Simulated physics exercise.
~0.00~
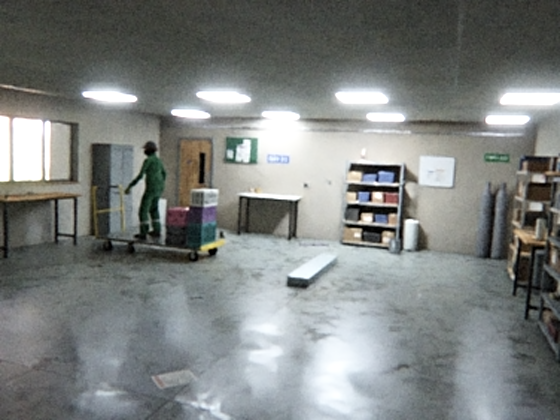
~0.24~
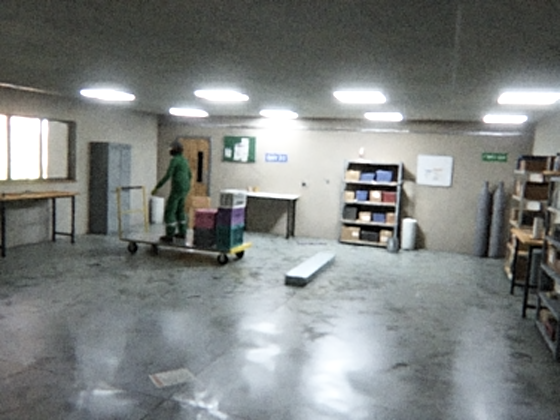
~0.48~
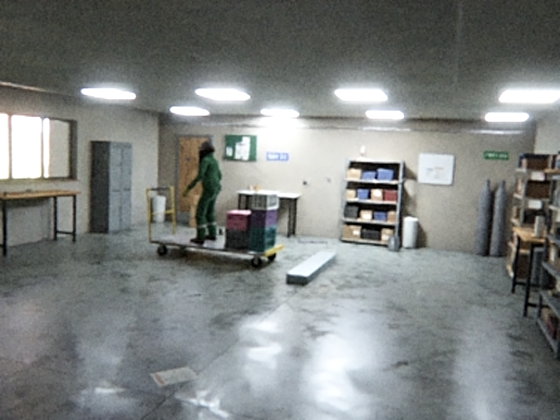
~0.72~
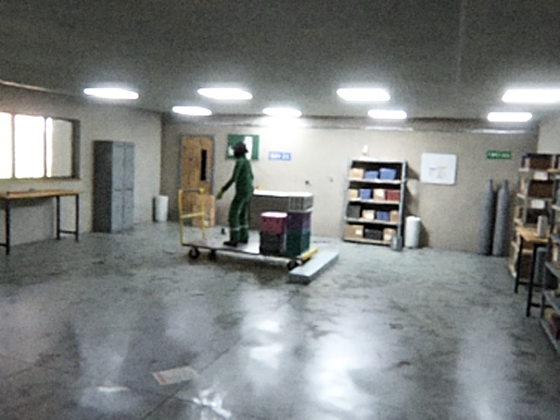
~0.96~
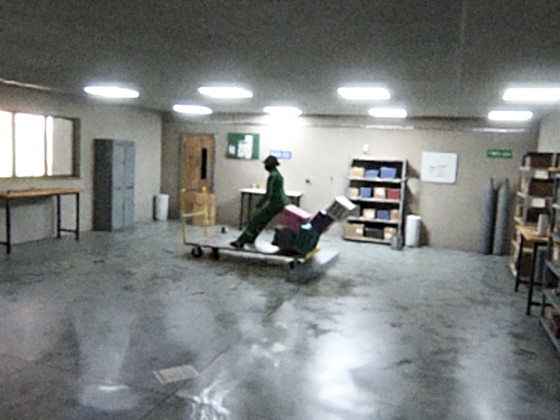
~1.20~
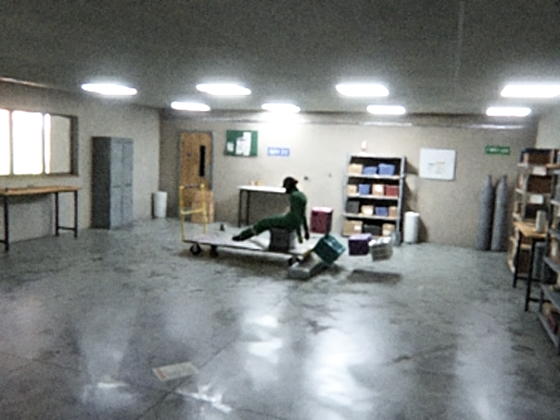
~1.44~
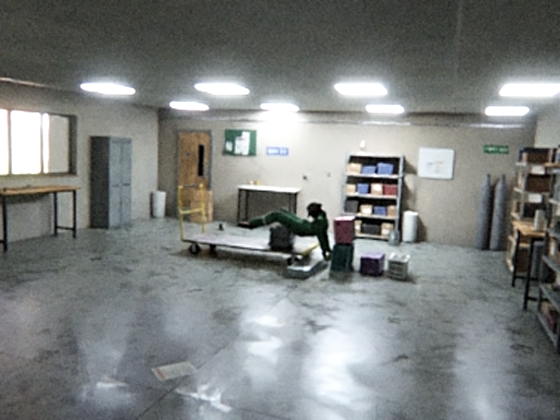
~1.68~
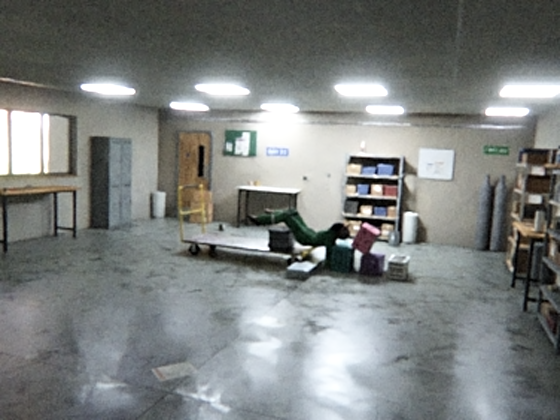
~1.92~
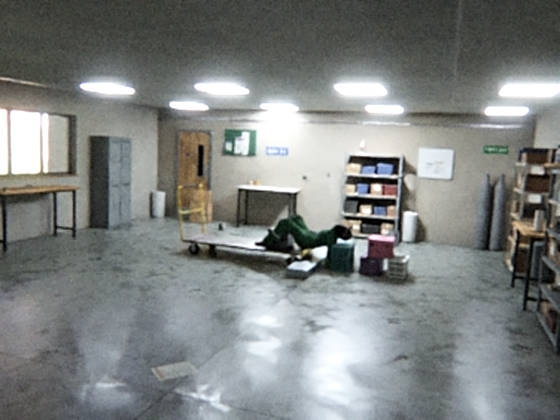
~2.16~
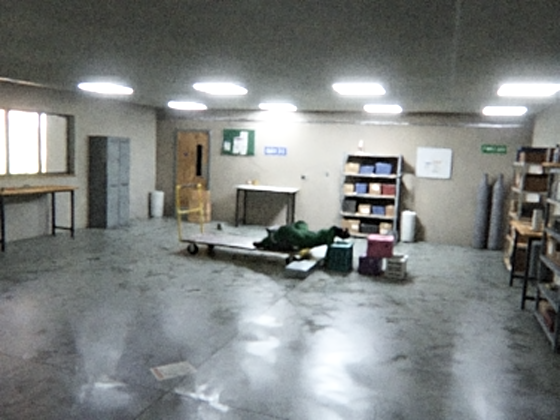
In a dim storeroom, a flatbed trolley carrying a green-clad figure and stacked boxes rolled right until it stopped dead against a low sill. The boxes tumbled onto the floor beyond, and the figure toppled backward, ending slumped limply over the trolley's front end.
